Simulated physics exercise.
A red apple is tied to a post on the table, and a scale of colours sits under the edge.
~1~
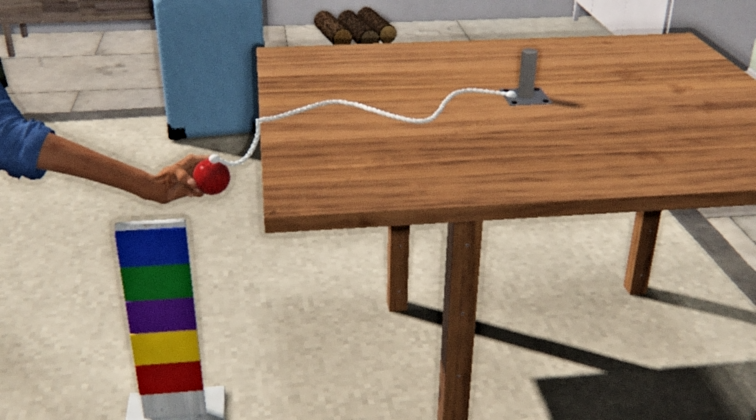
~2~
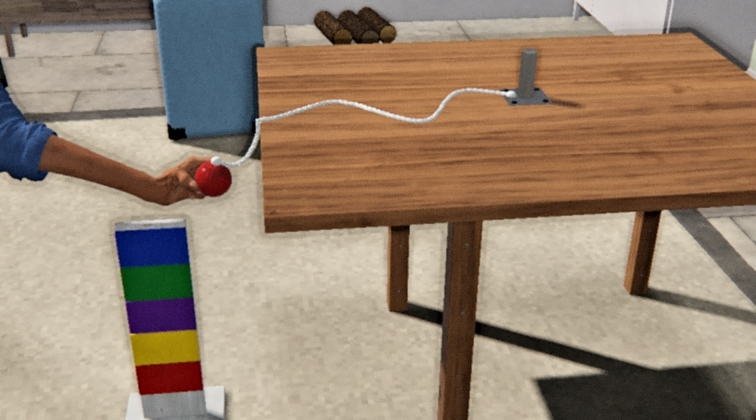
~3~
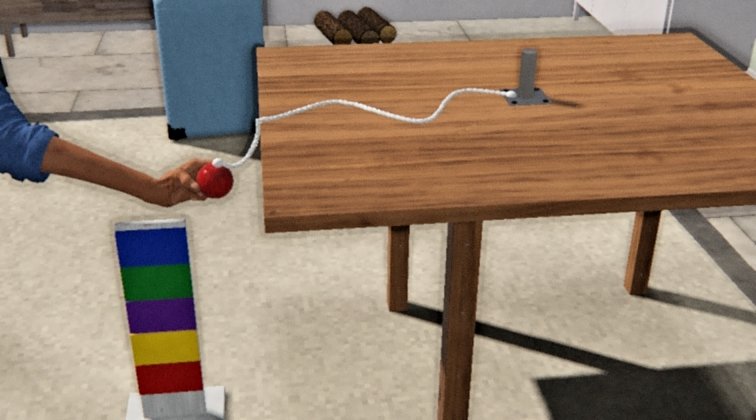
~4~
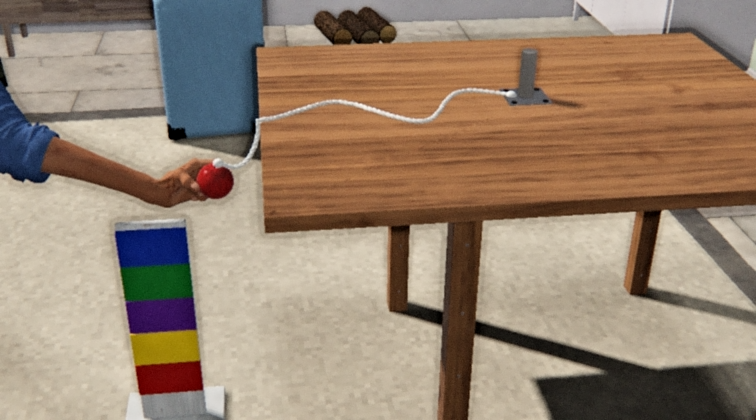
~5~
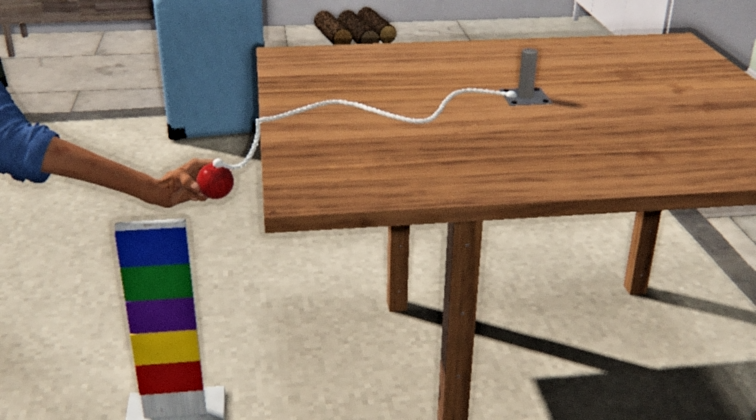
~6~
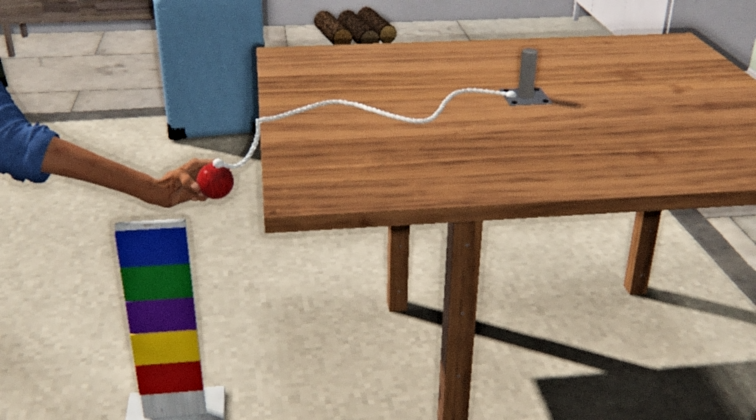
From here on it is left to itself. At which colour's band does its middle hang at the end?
The green band.
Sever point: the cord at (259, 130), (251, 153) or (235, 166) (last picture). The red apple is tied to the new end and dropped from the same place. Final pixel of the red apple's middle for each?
About (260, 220) first, then about (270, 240), and finally about (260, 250).
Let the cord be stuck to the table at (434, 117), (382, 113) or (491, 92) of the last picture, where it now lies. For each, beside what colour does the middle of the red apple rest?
Lab note: Try 1 blue; try 2 blue; try 3 green.
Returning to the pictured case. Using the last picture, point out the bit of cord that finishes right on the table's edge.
The point sits close to (319, 105).
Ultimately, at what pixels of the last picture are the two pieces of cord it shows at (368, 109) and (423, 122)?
Point one to (313, 115), point two to (375, 109).
A little later, apple near (272, 259); level with green.
Next, apple near (258, 268); level with green.
When it is over, apple near (262, 270); level with green. Its centre hangs level with the green band.
